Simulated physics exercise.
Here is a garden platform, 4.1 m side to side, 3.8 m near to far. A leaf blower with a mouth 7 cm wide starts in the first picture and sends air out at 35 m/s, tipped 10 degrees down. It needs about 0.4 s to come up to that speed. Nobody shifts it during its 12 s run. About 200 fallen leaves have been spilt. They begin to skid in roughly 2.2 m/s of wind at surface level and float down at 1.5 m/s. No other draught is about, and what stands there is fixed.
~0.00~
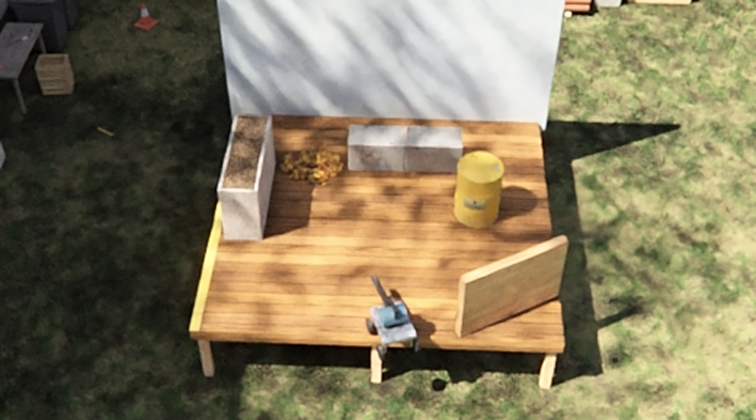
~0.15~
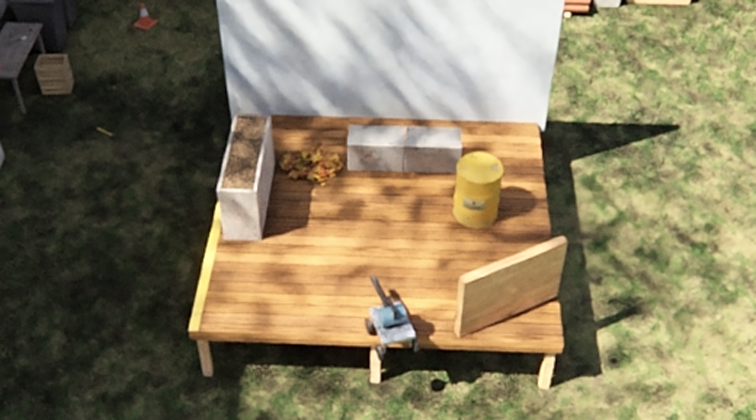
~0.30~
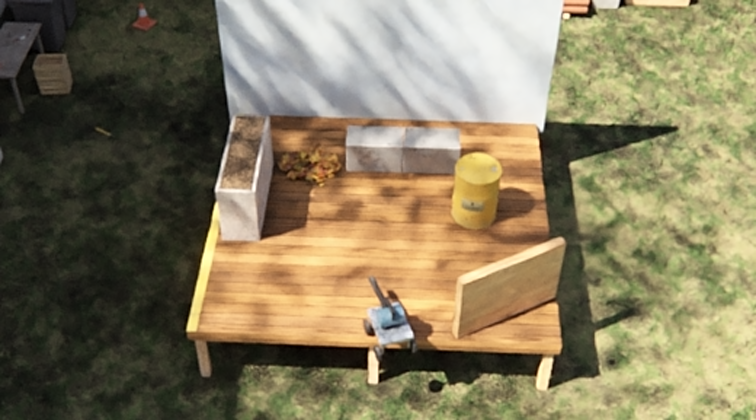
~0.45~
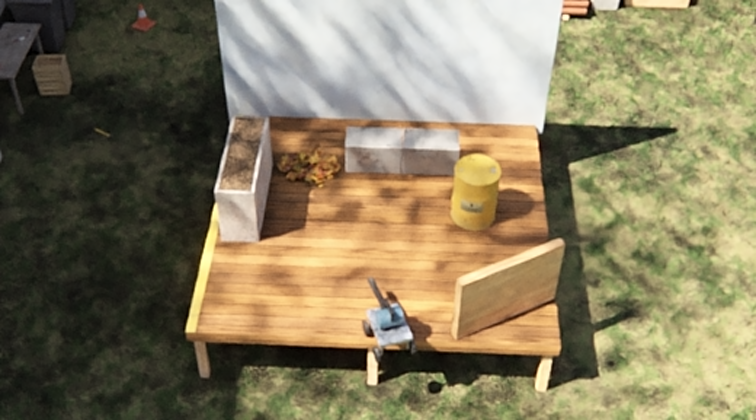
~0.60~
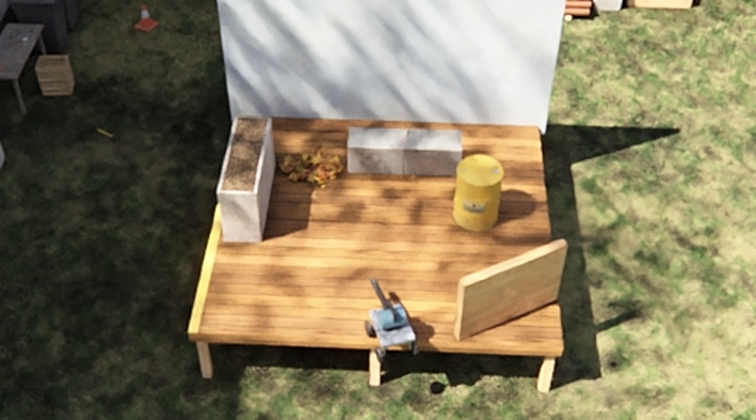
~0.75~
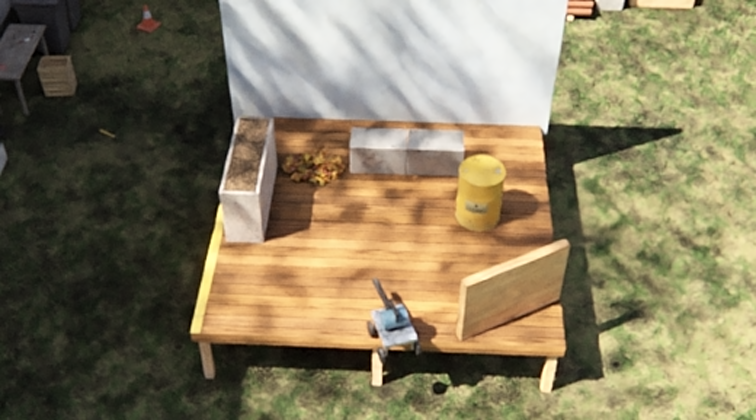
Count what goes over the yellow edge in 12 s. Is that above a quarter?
Answer: Yes.
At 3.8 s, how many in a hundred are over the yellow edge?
Near 60 %.
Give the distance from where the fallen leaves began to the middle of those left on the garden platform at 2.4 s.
Roughly 1.0 m.
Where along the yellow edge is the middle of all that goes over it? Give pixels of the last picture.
Near (238, 126).
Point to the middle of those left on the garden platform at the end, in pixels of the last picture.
At about (318, 118).
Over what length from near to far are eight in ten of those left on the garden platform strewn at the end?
About 0.0 m.
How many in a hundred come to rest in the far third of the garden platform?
Some 30 per cent.
After 2.4 s, 38 % are over the yellow edge; the middle of those still in play is near (298, 116); 10 % have settled or left.
After 3.8 s, 55 % are over the yellow edge; the middle of those still in play is near (310, 117); 56 % have settled or left.
After 6.6 s, 64 % are over the yellow edge; the middle of those still in play is near (318, 118); 69 % have settled or left.
After 12.0 s, at the end, 72 % are over the yellow edge; the middle of those still in play is near (318, 118).
